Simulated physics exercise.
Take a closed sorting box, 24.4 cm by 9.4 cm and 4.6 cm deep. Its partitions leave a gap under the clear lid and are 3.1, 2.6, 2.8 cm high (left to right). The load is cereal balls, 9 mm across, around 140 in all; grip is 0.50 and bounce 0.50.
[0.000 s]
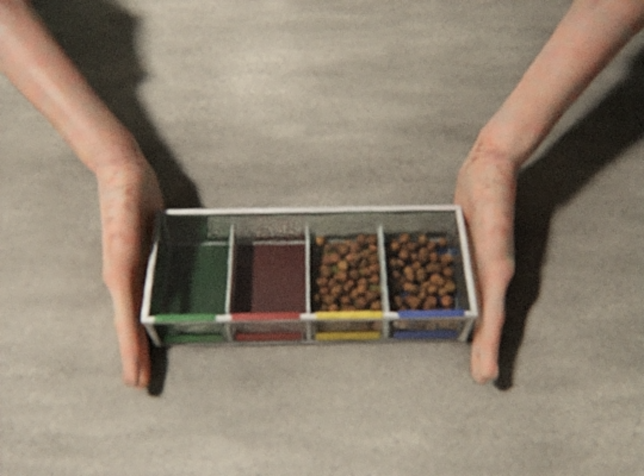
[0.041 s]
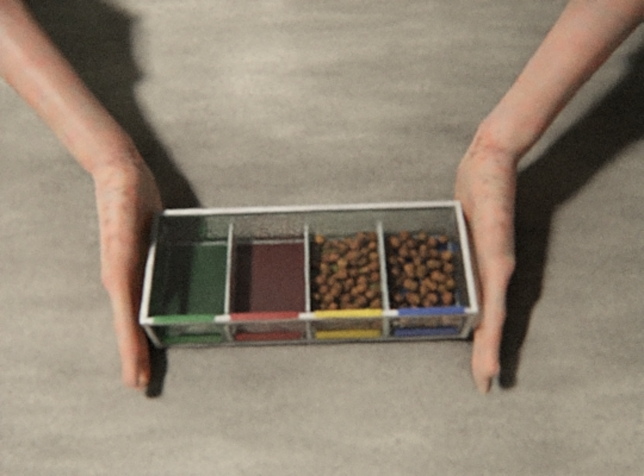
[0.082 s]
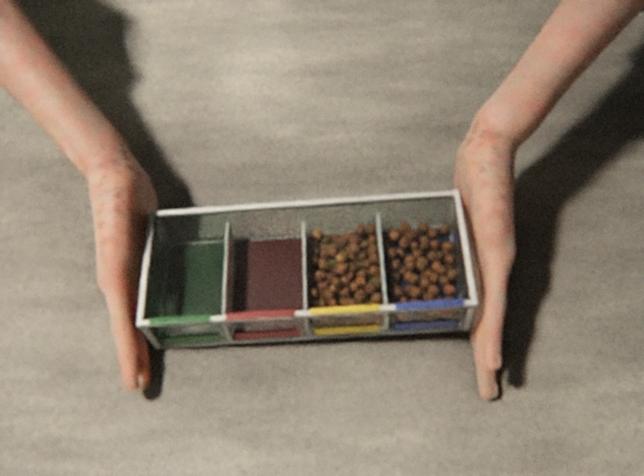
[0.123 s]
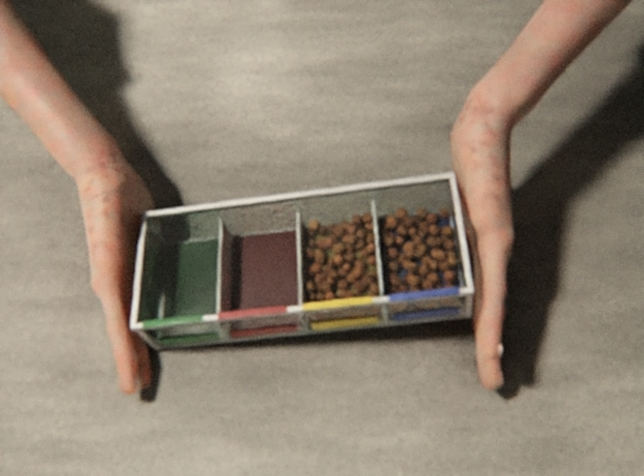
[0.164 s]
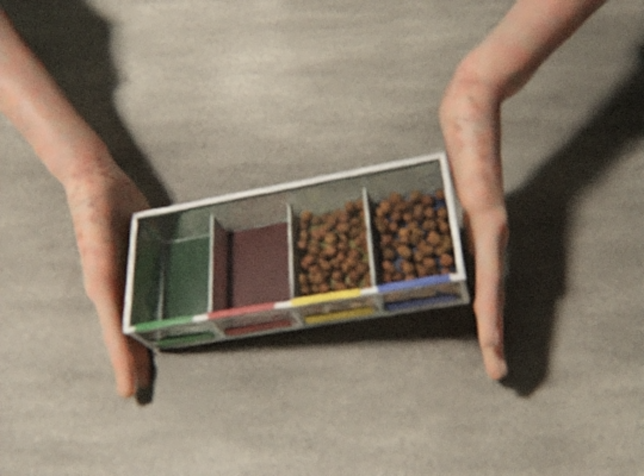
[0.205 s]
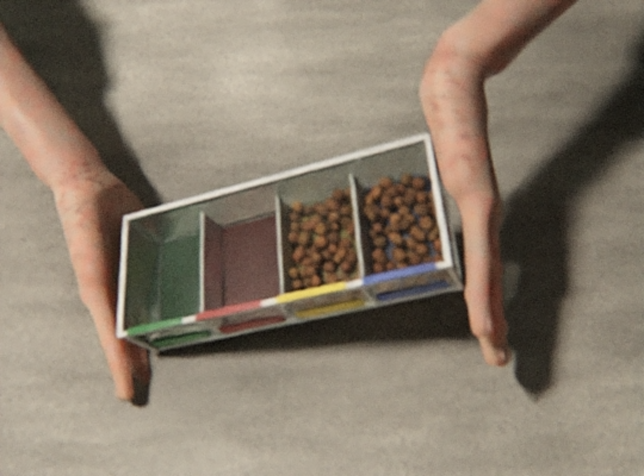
Two hands lifting the right side of a clear four-section box, tilting it while brown balls sit in the yellow and blue sections.
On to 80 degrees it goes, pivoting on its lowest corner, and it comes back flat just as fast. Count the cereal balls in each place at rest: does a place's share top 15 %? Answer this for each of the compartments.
Red: Tops it, blue: Tops it, green: Does not, yellow: Tops it.
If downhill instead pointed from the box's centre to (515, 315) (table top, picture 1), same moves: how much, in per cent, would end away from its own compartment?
Estimate: Some 15 per cent.
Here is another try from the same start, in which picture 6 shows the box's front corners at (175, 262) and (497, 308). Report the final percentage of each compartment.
In the end red holds 0 %, blue holds 55 %, green holds 0 % and yellow holds 45 %.
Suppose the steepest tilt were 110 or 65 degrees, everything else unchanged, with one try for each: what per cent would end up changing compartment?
I'd expect close to 60 and then close to 20 per cent.
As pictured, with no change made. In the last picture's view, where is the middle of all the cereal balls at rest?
Roughly (317, 311).
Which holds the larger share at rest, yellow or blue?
The yellow one.
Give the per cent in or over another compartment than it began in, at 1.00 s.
Roughly 55 percent of it.
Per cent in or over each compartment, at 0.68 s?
Red 10; blue 40; green 0; yellow 55.
Then, at 0.68 s, tilt 79 degrees; red 10 %, blue 40 %, yellow 55 %.
Then, at 1.00 s, tilt 32 degrees; red 30 %, blue 20 %, green 10 %, yellow 40 %.
After 1.42 s, tilt 0 degrees; red 30 %, blue 20 %, green 10 %, yellow 40 %.
By 1.7 s all is still; red 30 %, blue 20 %, green 10 %, yellow 40 %.
